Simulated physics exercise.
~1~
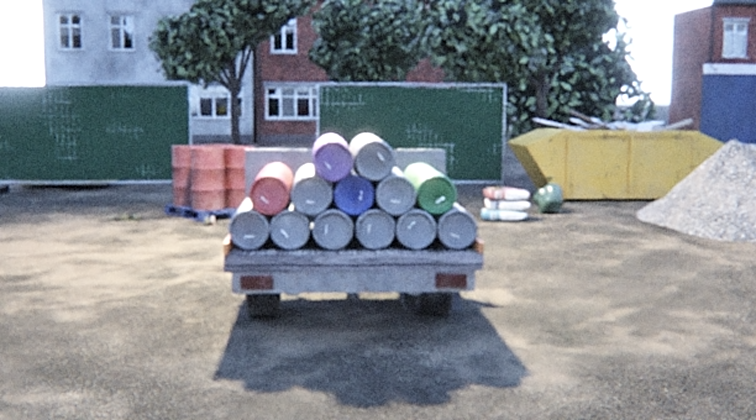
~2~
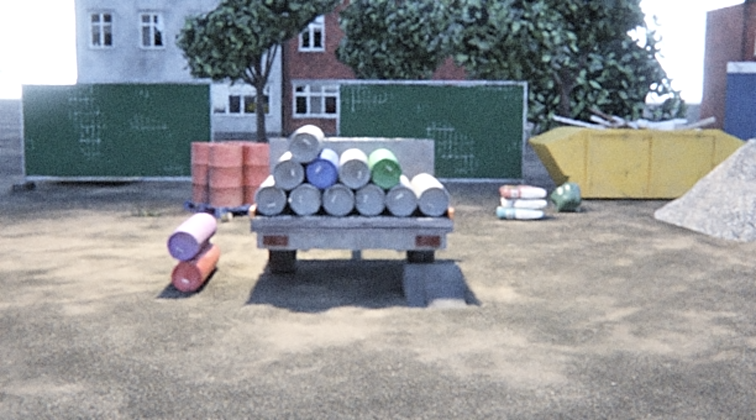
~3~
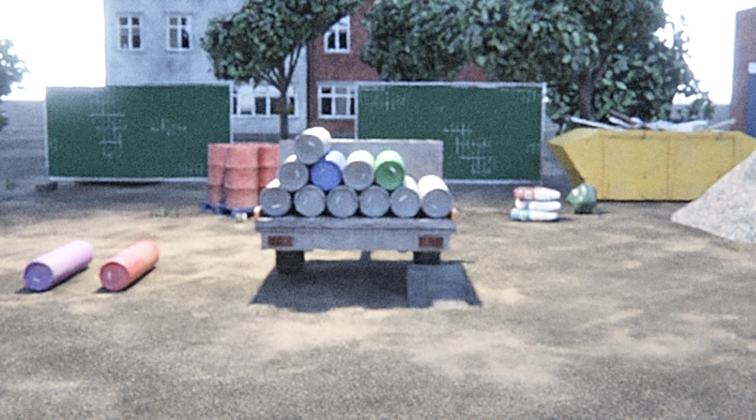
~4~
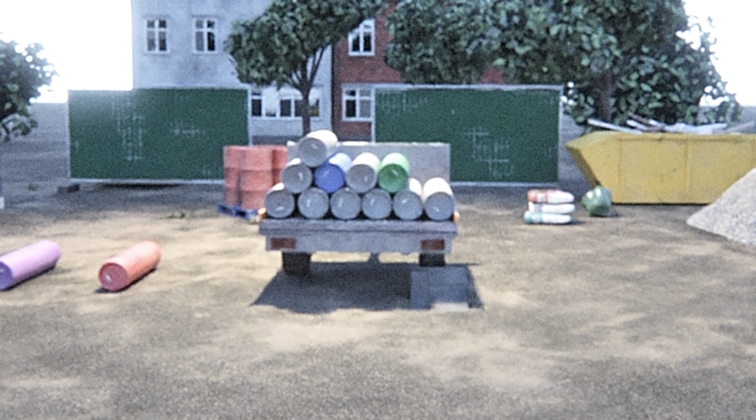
A low flatbed trailer stacked with a pyramid of cylinders, mostly grey with one purple, one red, one blue and one green, stands in a dirt yard before green hoardings, trees and buildings. The stack shifts, and the red cylinder rolls off the left side, with the purple one following it over the edge. Both drop to the ground close together, then roll away to the left and spread apart. The red one comes to rest while the purple one rolls a little farther. At the end, the blue and green cylinders remain aboard among the grey ones.
